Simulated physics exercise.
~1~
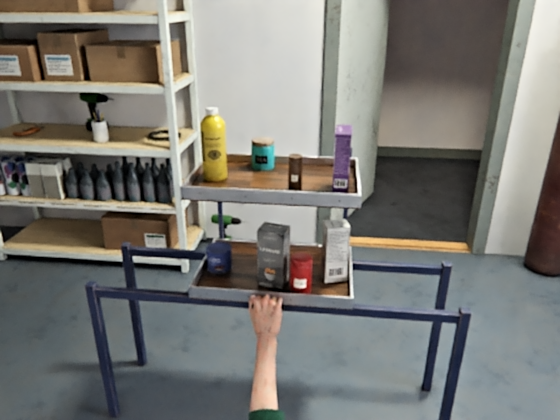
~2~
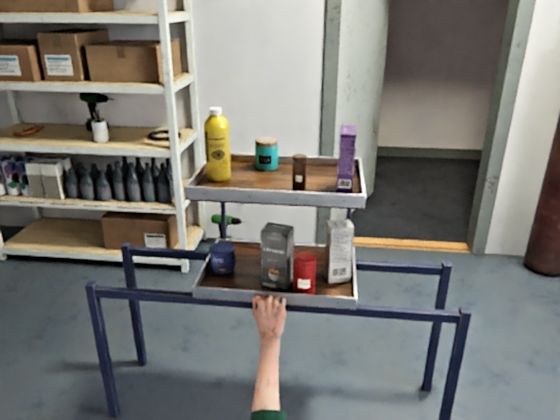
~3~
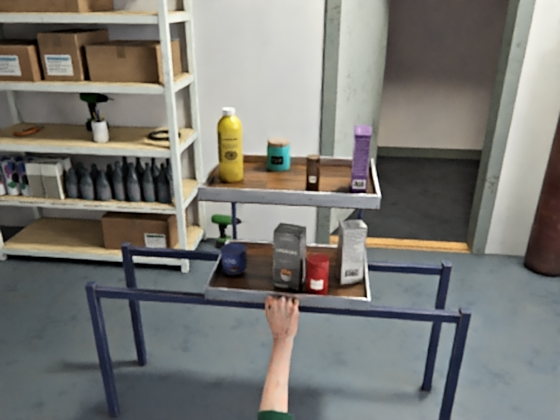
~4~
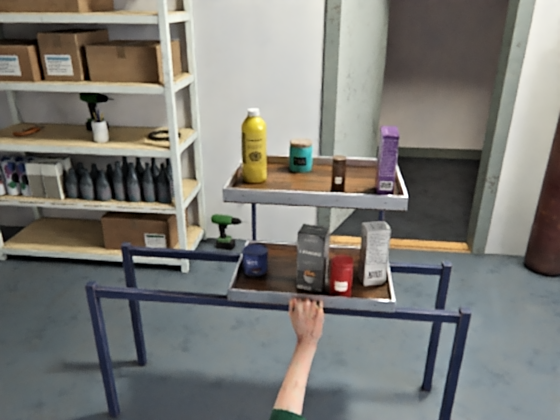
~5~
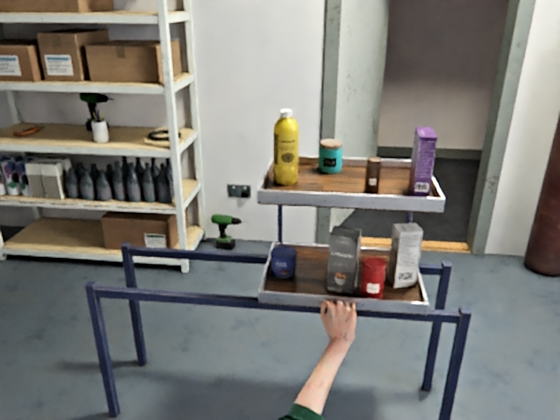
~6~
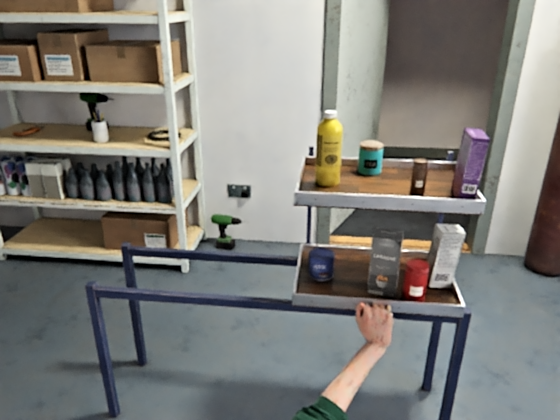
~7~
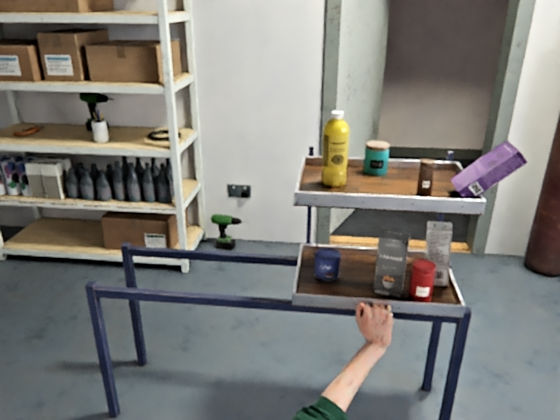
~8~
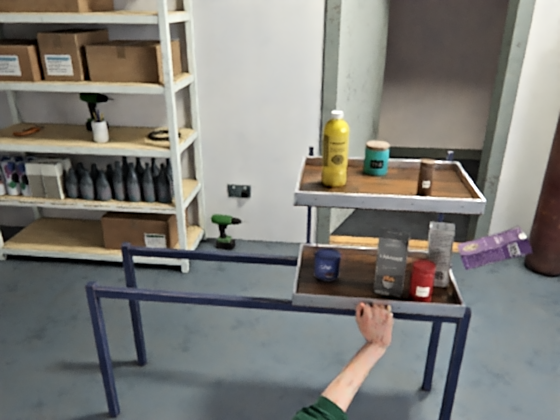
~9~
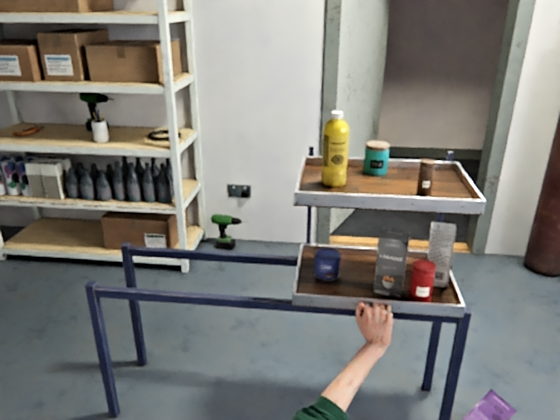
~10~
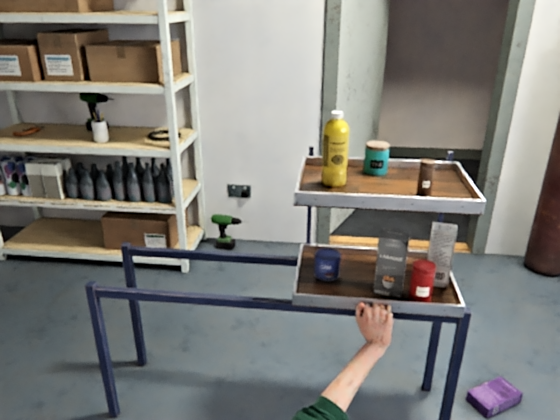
A two-level tray stand on a blue metal frame, seen from the front and slightly above in a storeroom, slides right as a green-sleeved hand pushes it. Its upper tray holds a yellow bottle, a turquoise jar, a small brown container and a purple packet; the lower holds a blue tin, a dark grey carton, a red jar and a pale carton. Shelves stand at left, a doorway behind. The trays stop at the frame's right end, and the purple packet tips over the edge and drops. It ends lying on the floor at right, while everything else stays standing.
